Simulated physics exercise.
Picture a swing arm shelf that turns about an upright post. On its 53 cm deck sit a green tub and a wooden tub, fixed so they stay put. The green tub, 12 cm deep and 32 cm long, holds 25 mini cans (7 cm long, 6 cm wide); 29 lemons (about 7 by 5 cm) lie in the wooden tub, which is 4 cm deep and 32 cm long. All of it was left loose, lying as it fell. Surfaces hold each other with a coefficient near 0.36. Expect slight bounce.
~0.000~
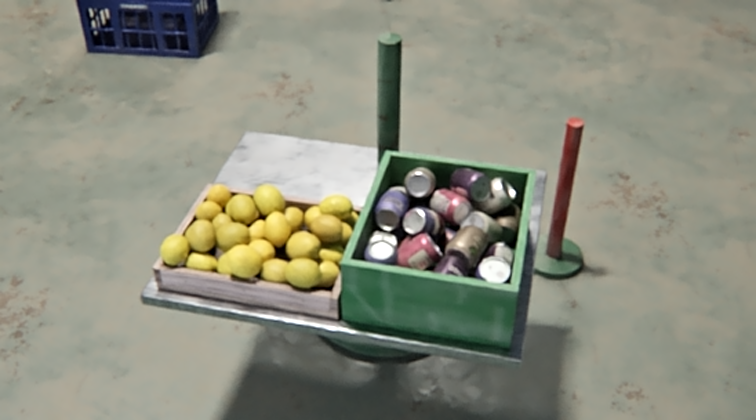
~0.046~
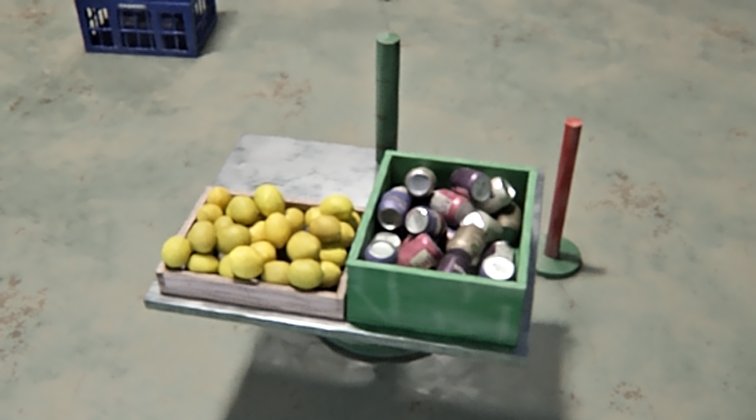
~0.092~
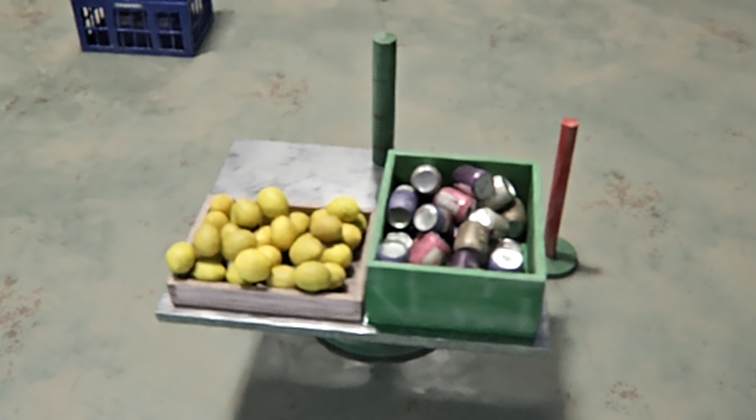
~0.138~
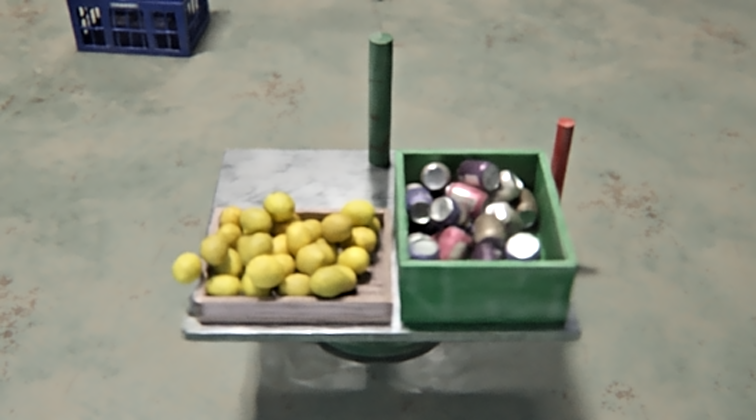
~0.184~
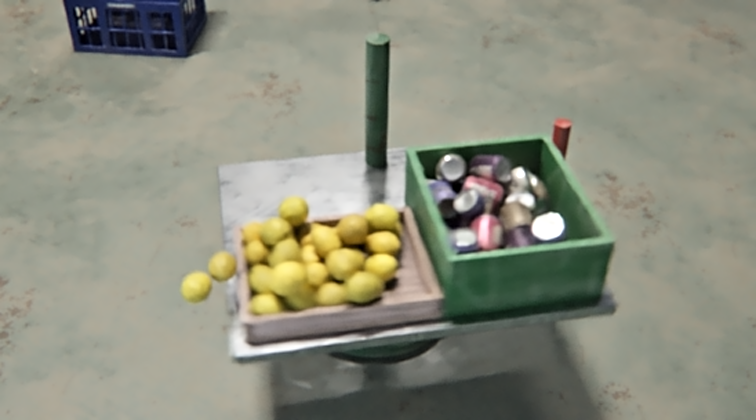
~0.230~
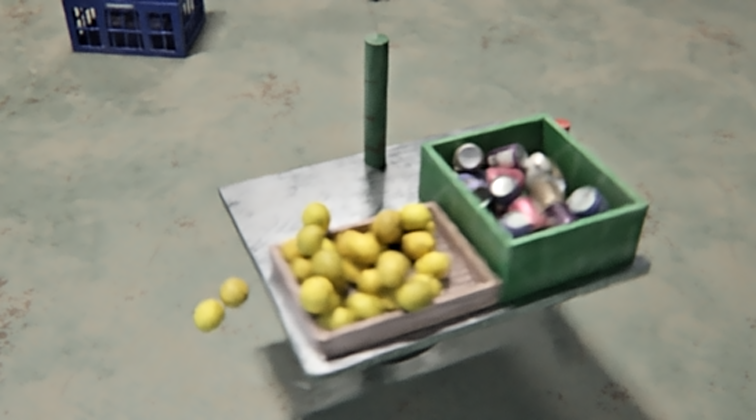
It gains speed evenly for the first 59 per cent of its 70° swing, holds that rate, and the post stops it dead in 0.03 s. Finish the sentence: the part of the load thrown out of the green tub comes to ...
... less than one in six pieces.
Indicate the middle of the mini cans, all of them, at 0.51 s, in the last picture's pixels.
Their middle is at about (542, 143).
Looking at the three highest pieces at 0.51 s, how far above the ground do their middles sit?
Mean height: Some 64 cm.
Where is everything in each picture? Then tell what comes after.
In the first picture (each is followed by its nearest rim corner in this view), green tub, (515, 285); wooden tub, (331, 295); turned through 0°; none out.
The second picture shows green tub, (522, 283); wooden tub, (336, 296); turned through 1°.
The third picture shows green tub, (541, 275); wooden tub, (354, 298); turned through 6°.
The fourth picture shows green tub, (572, 261); wooden tub, (387, 299); turned through 13°; 1 out, the lowest lemon at (188, 269).
The fifth picture shows green tub, (609, 237); wooden tub, (434, 296); turned through 23°; 2 out, the lowest lemon at (197, 288).
The sixth picture shows green tub, (642, 201); wooden tub, (492, 283); turned through 37°; 2 out, the lowest lemon at (210, 316).
After 0.31 s, the shelf hits the red post.
After 0.39 s, green tub 25 in, 0 out and wooden tub 21 in, 8 out.
After 0.51 s, green tub 24 in, 1 out and wooden tub 20 in, 9 out.
After 0.73 s, green tub 24 in, 1 out and wooden tub 20 in, 9 out.
Final count (at 1.17 s), green tub 24 in, 1 out and wooden tub 20 in, 9 out. Asked share, 1 of 25, 4 per cent.
